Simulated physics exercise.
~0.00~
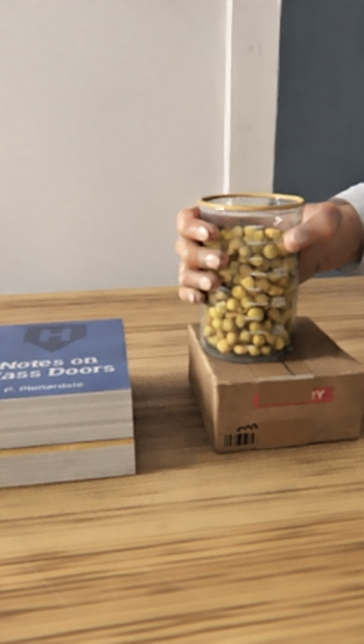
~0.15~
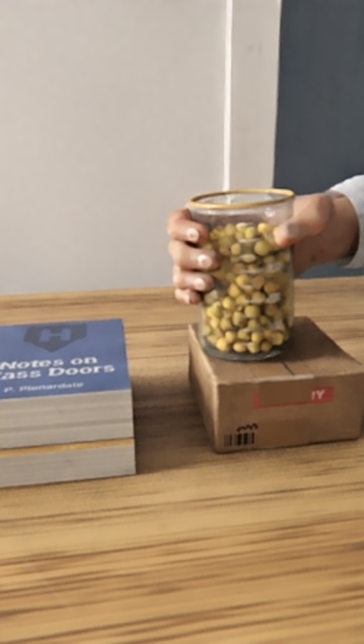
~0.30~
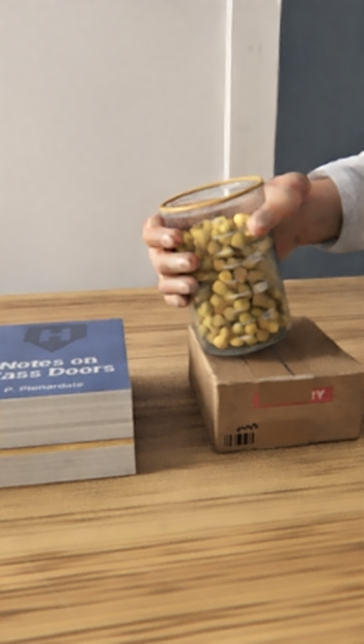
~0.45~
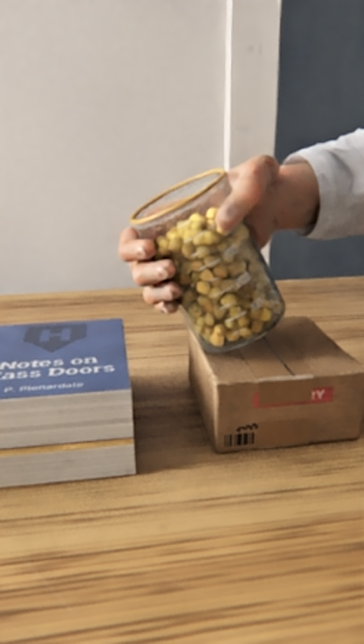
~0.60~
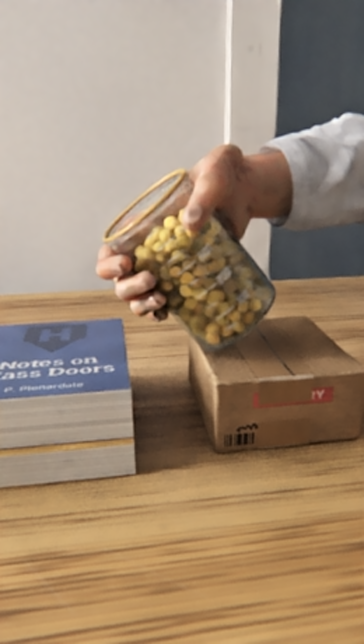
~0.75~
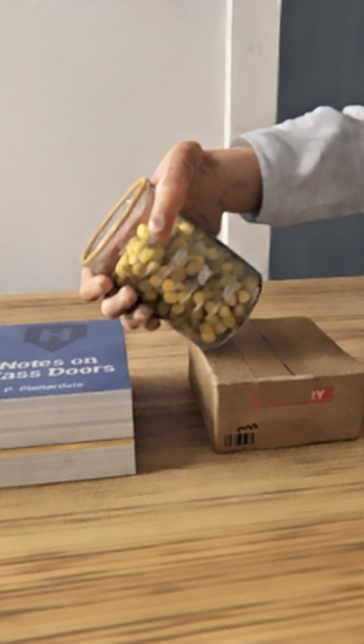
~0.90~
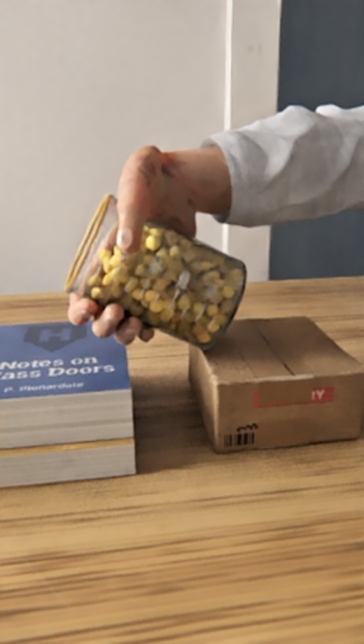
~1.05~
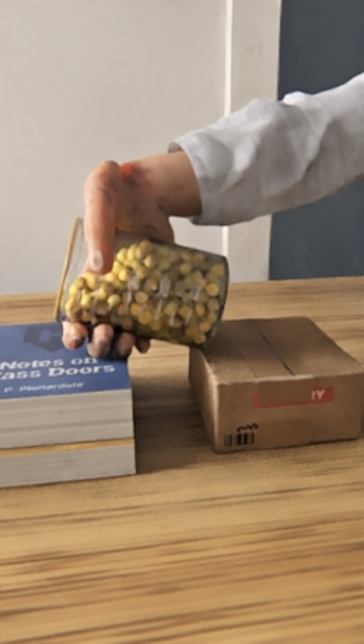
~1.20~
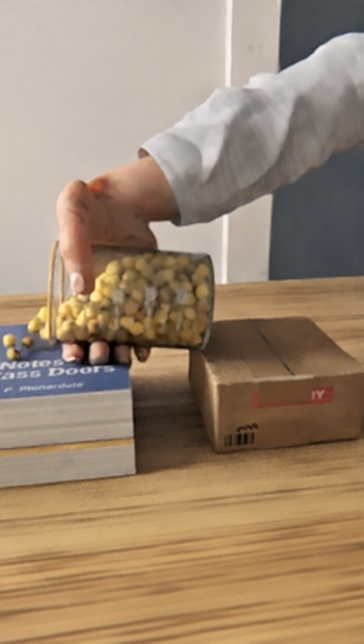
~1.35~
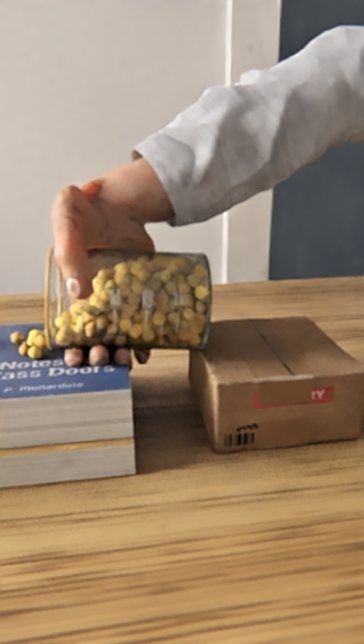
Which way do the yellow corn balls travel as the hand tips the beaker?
They move to the left, away from the cardboard box and toward the stack of books.
